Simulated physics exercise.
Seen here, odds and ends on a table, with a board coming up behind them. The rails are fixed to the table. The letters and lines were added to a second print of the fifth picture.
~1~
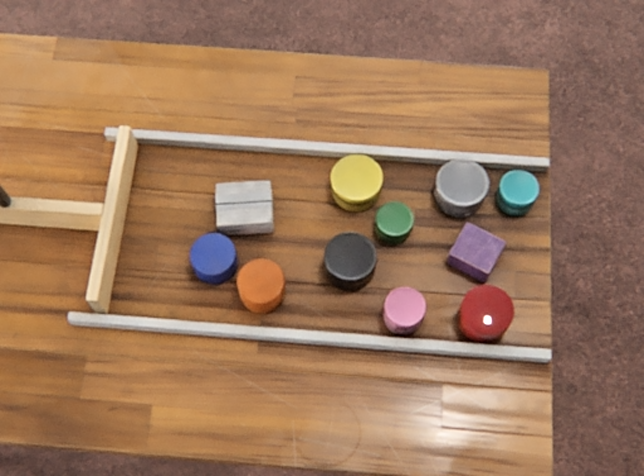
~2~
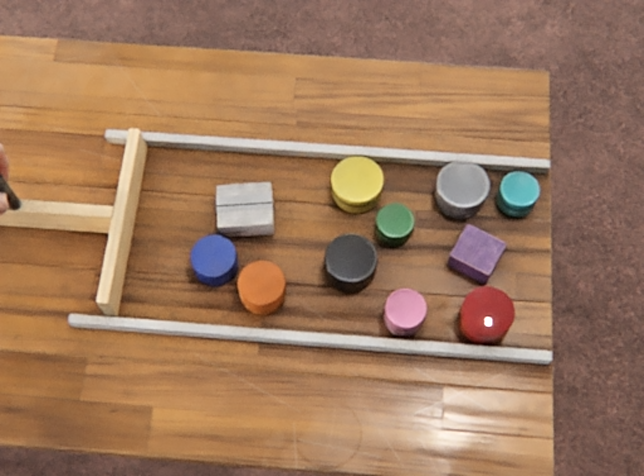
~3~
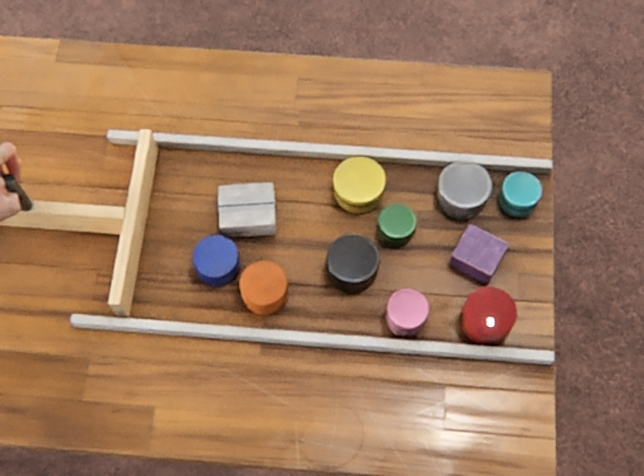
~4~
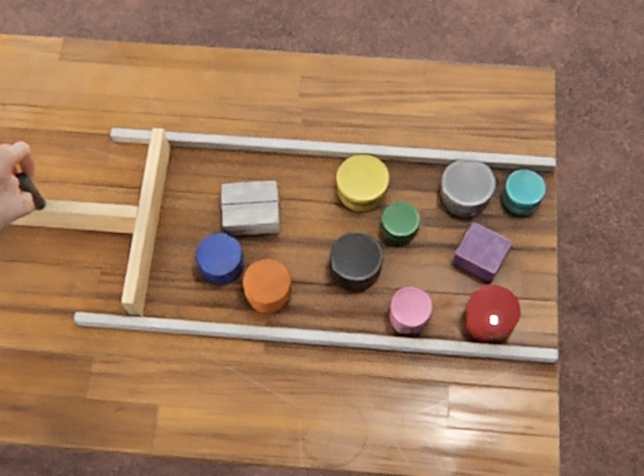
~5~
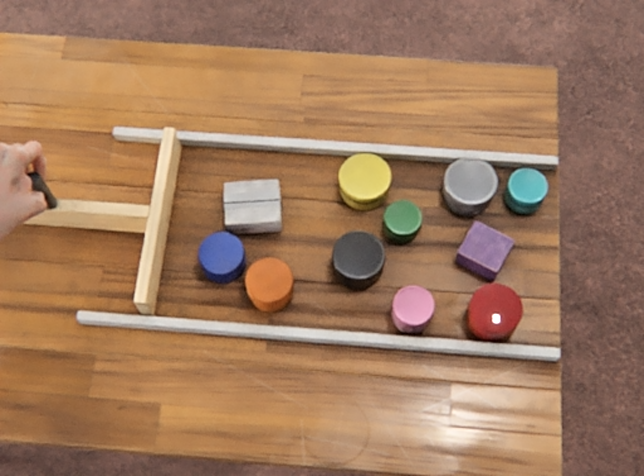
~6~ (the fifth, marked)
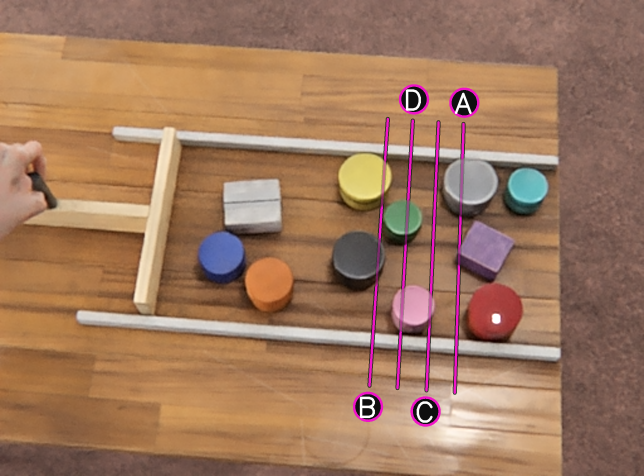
On a wooden table above a brown carpet, seen from overhead, two pale rails run left to right with a light wooden board standing between them at the left. Between the rails sit a white box, blue tin and orange pot nearest the board, yellow, green, black and pink pieces mid-table, and grey, turquoise, purple and red ones at right. A hand enters at left, pushing the board's handle steadily rightward toward the still objects, untouched so far, as the view shifts very slightly.
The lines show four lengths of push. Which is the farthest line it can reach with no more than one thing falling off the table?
C is the last line within the limit.
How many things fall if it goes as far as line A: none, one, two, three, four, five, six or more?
By then, three.
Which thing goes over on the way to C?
The turquoise jar.
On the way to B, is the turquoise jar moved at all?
No.
On the marked copy, A at (459, 250); B at (379, 244); C at (433, 248); D at (406, 246).
Taking C. A third of the way, board (253, 219); orange pot (295, 300); blue tin (280, 259).
Two thirds of the way, board (352, 226); green jar (434, 224); black jar (428, 265).
When it is over, board (431, 231); turquoise jar over the edge; purple block (551, 246); one fallen.
As for the rest, A drops three; B is within the limit but short; D is within the limit but short.
